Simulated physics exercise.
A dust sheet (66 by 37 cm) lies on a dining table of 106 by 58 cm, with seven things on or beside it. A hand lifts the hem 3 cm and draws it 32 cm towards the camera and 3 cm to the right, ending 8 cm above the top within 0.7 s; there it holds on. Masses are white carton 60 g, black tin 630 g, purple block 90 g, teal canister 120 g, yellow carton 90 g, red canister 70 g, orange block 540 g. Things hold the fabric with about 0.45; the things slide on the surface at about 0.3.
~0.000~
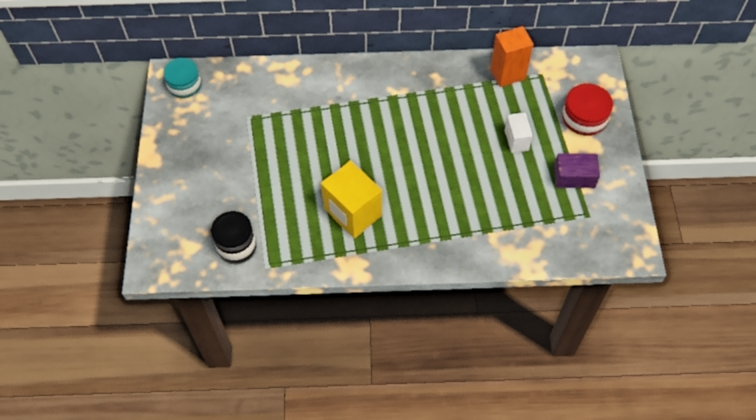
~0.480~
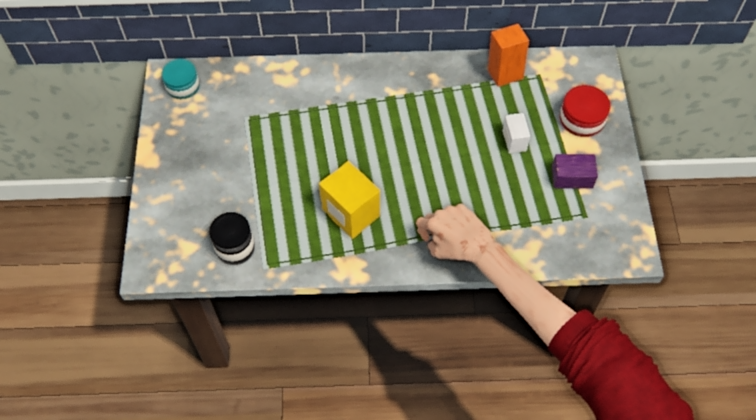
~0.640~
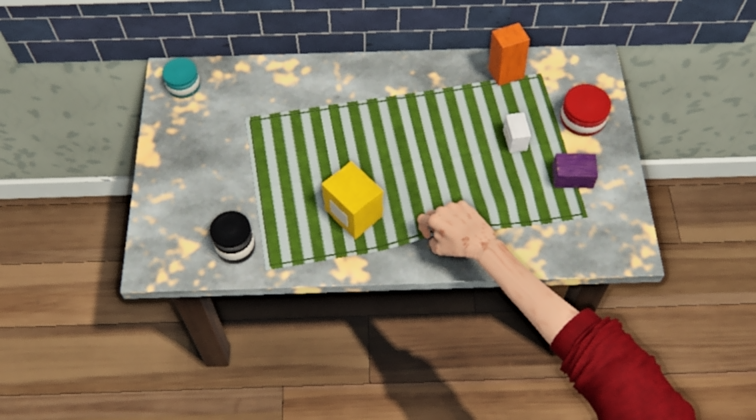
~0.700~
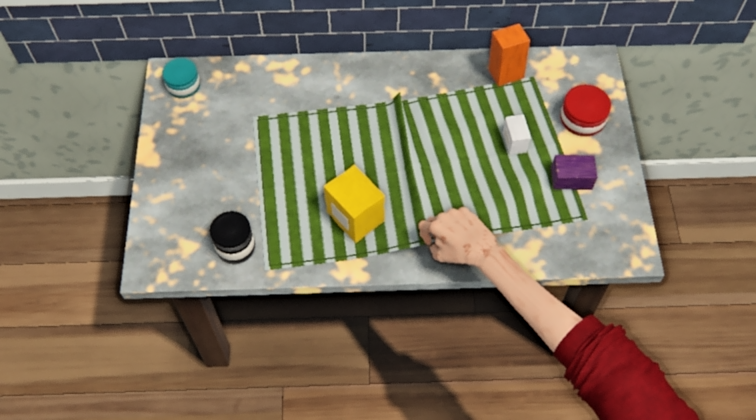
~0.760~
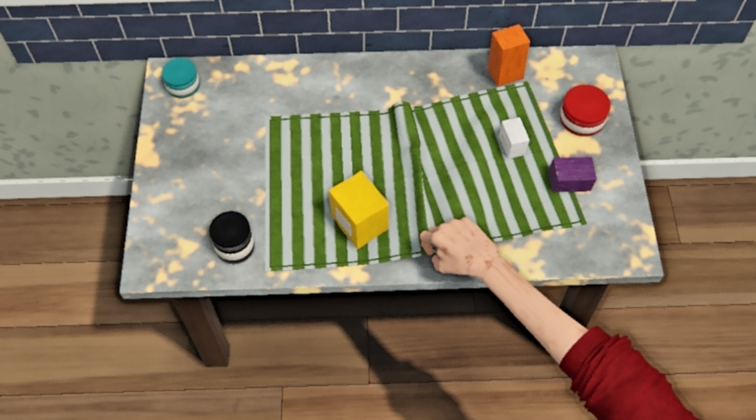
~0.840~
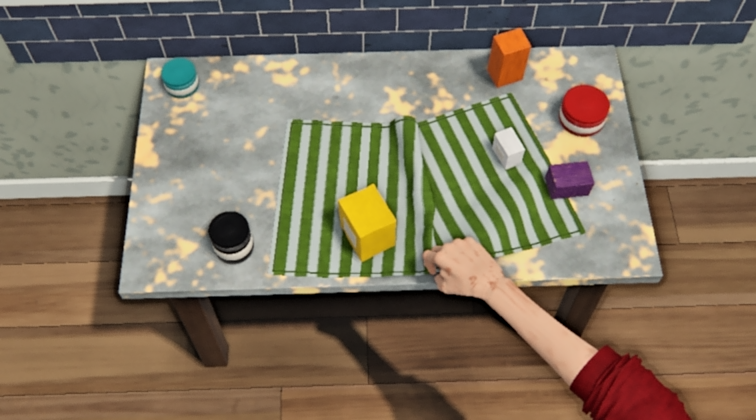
A hand reaches in from the lower right, grips the front edge of a striped green and white cloth and draws it slightly toward the camera. The cloth's left side shifts right and a fold rises down its middle, while the yellow carton, white carton and purple block move a little.
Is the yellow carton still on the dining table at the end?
Result: Yellow carton goes over the edge.
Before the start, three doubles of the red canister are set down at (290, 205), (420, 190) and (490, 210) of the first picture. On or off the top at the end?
In that order: Falls off, drops off, drops off.
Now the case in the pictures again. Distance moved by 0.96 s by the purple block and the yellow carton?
About: Purple block 6 cm, yellow carton 15 cm.
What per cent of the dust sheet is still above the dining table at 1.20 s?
Some 45 per cent of it.
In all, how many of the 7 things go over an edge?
That makes 1.
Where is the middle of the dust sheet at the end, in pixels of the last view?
Near (434, 307).
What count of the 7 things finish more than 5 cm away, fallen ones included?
I count 3.
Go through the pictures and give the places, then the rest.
In the first frame, shows, yellow carton (351, 186); dust sheet corners (265, 269) (246, 117) (542, 74) (590, 217).
In the second frame, shows, orange block (511, 38); dust sheet corners (263, 269) (244, 117); grip (428, 239).
In the third frame, shows, yellow carton (352, 187); dust sheet corners (266, 270) (245, 118); grip (429, 236).
In the fourth frame, shows, yellow carton (354, 191); white carton (518, 127); dust sheet corners (265, 270) (253, 117); grip (431, 243).
In the fifth frame, shows, purple block (574, 168); yellow carton (359, 197); white carton (515, 131); dust sheet corners (266, 271) (266, 117); grip (432, 253).
In the sixth frame, shows, yellow carton (367, 210); dust sheet corners (268, 275) (288, 120) (511, 93) (586, 233); grip (435, 272).
At 1.0 s, 90 % of the dust sheet is still over the top; yellow carton 14 cm off its start, white carton 12 cm off its start, purple block 6 cm off its start.
At 1.1 s, 70 % of the dust sheet is still over the top; yellow carton 22 cm off its start, white carton 19 cm off its start, purple block 10 cm off its start.
At 1.2 s, 45 % of the dust sheet is still over the top; yellow carton 30 cm off its start at (404, 341), white carton 25 cm off its start at (505, 233), purple block 14 cm off its start at (564, 226).
At 1.3 s, 30 % of the dust sheet is still over the top; yellow carton over the edge, white carton 28 cm off its start, purple block 15 cm off its start.
At 2.9 s, 30 % of the dust sheet is still over the top; yellow carton over the edge, white carton 28 cm off its start at (509, 246), purple block 15 cm off its start at (566, 230).
